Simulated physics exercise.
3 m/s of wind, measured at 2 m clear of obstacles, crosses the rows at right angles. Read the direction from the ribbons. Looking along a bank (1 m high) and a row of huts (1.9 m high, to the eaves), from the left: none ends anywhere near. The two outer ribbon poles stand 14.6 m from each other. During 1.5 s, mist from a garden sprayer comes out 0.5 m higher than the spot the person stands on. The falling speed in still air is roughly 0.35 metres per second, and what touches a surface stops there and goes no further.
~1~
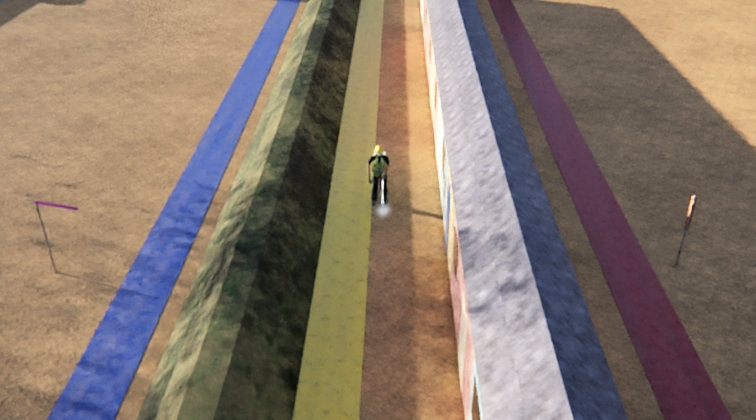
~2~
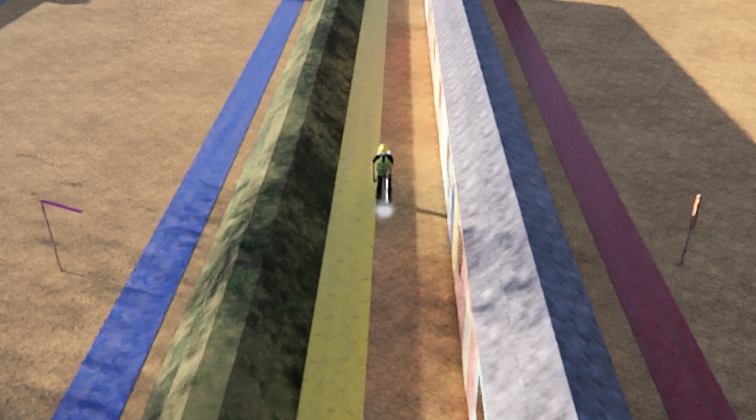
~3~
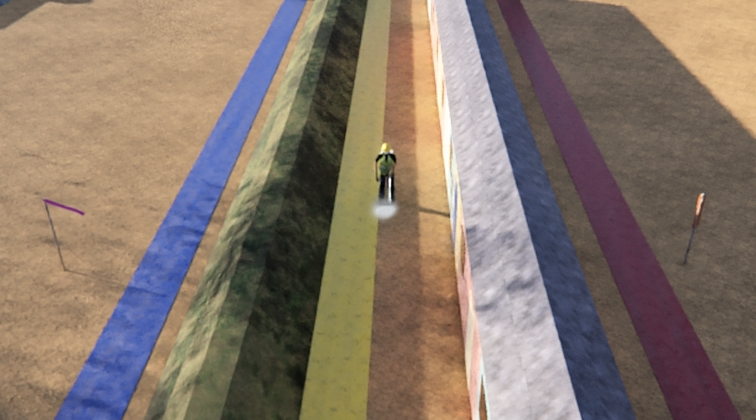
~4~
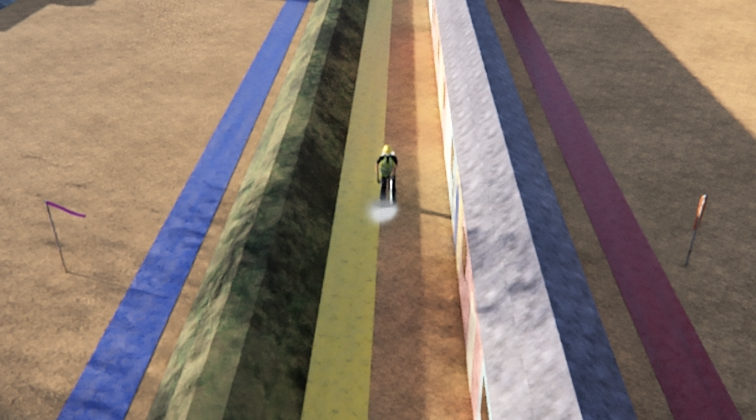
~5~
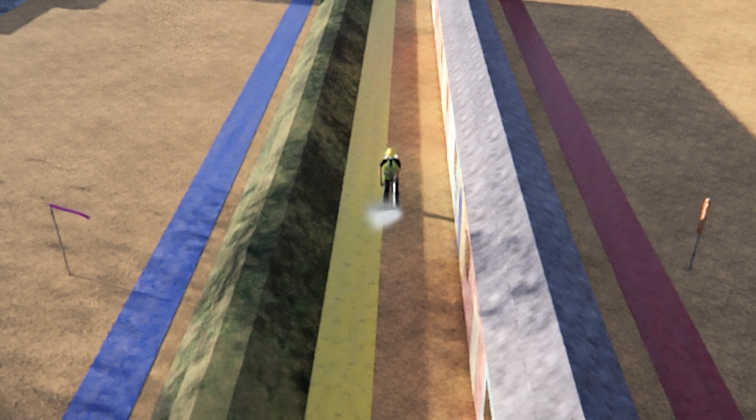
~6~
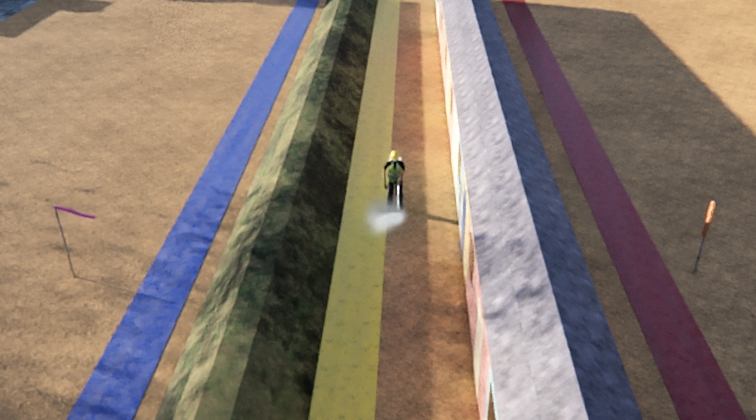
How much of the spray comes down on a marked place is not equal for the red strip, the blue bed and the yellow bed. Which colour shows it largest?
Most lands on the yellow one.
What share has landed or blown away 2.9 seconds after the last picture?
Something like 50 per cent, roughly.
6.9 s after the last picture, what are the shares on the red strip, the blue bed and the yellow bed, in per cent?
About 0 per cent red, 0 per cent blue and 75 per cent yellow.
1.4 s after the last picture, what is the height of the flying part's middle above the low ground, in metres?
Middle height: Approx. 0.4 m.
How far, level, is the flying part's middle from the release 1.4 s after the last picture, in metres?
Around 0.5 metres.
Then, 1.4 s after the last picture, 77 % is in the air or yet to come; 23 % lies on the yellow bed, 0 % on the blue bed and 0 % on the red strip; the middle of what still flies is 0.5 m above the low ground, near (370, 215).
Then, 2.9 s after the last picture, 49 % is in the air or yet to come; 51 % lies on the yellow bed, 0 % on the blue bed and 0 % on the red strip; the middle of what still flies is 0.6 m above the low ground, near (361, 210).
Then, 6.9 s after the last picture, 16 % is in the air or yet to come; 76 % lies on the yellow bed, 0 % on the blue bed and 0 % on the red strip; the middle of what still flies is 0.7 m above the low ground, near (382, 207).
Then, 18.9 s after the last picture, 2 % is in the air or yet to come; 83 % lies on the yellow bed, 0 % on the blue bed and 0 % on the red strip.
Then, 43.9 s after the last picture, 0 % is in the air or yet to come; 83 % lies on the yellow bed, 0 % on the blue bed and 0 % on the red strip.
